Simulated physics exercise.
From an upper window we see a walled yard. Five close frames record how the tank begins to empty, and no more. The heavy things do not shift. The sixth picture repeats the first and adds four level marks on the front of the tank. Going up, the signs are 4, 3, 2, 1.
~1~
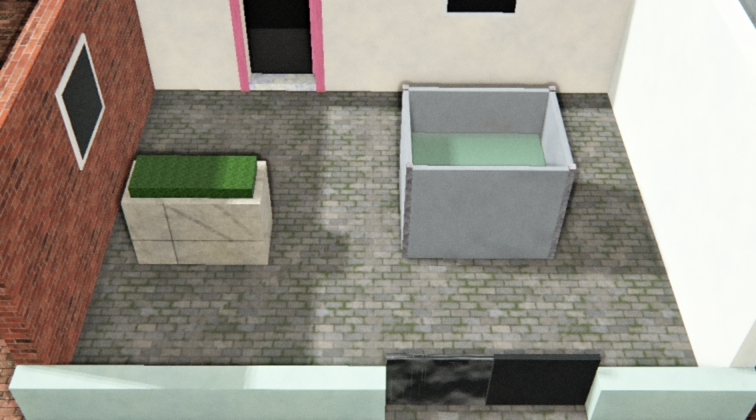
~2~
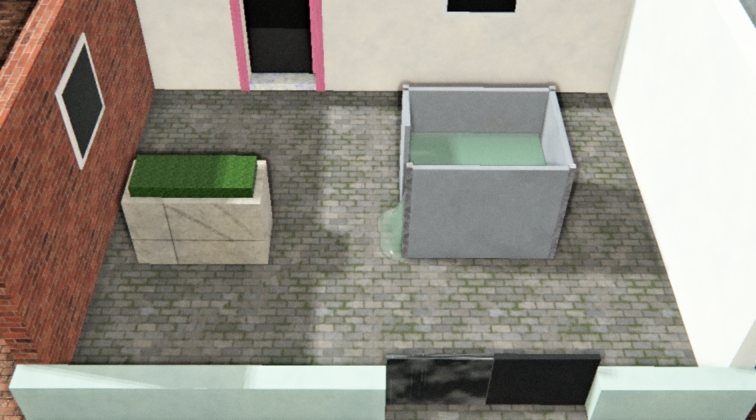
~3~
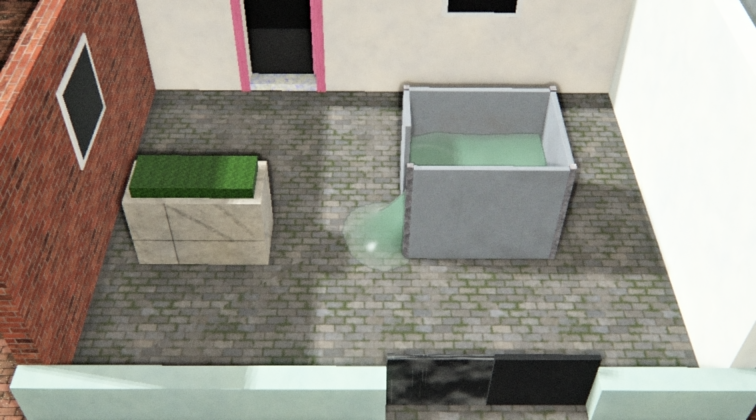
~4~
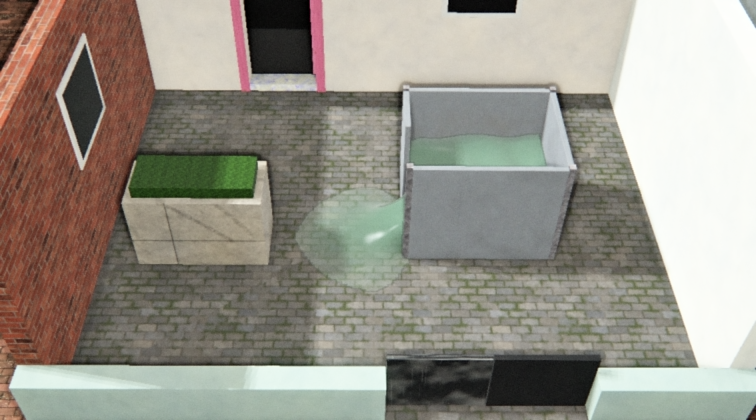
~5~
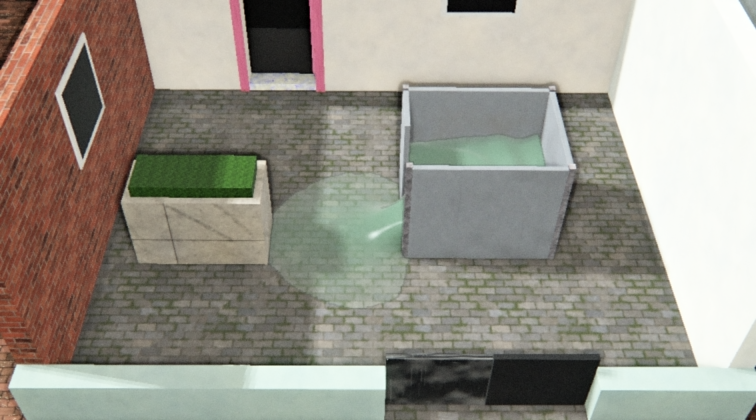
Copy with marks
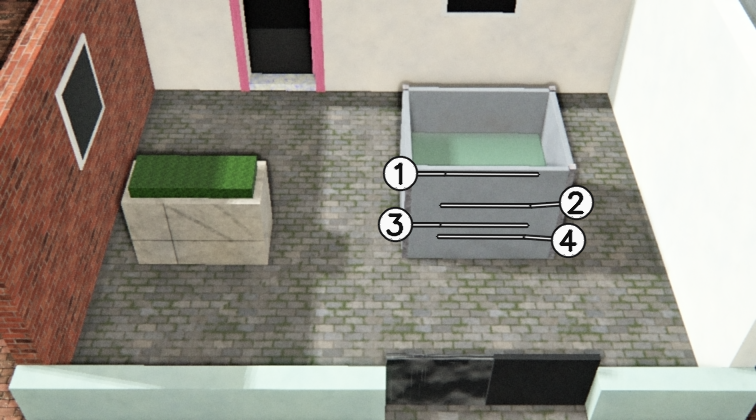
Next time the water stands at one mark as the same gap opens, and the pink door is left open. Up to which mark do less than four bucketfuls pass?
2 is the one.
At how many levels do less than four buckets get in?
Three.
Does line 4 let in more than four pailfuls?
No, that is safe.
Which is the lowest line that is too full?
Line 1.
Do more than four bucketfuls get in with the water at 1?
Yes, it does.
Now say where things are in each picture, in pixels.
Water in the tank at rest, its middle at (479, 167); foot of the pink doorway at (283, 90); shut gate at (491, 364).
Water covers 1 % of the ground and shows as far out as (395, 211).
Water covers 2 % of the ground and shows as far out as (354, 219).
Water covers 5 % of the ground and shows as far out as (304, 242).
Water covers 9 % of the ground and shows as far out as (280, 215).
On the marked copy, 1 at (491, 174); 2 at (486, 205); 3 at (483, 225); 4 at (481, 236); from the bottom up 4, 3, 2, 1.
With 1, about 8 bucketfuls get in.
With 2, a bucket or two gets in.
With 3, nothing gets over.
With 4, nothing gets over.
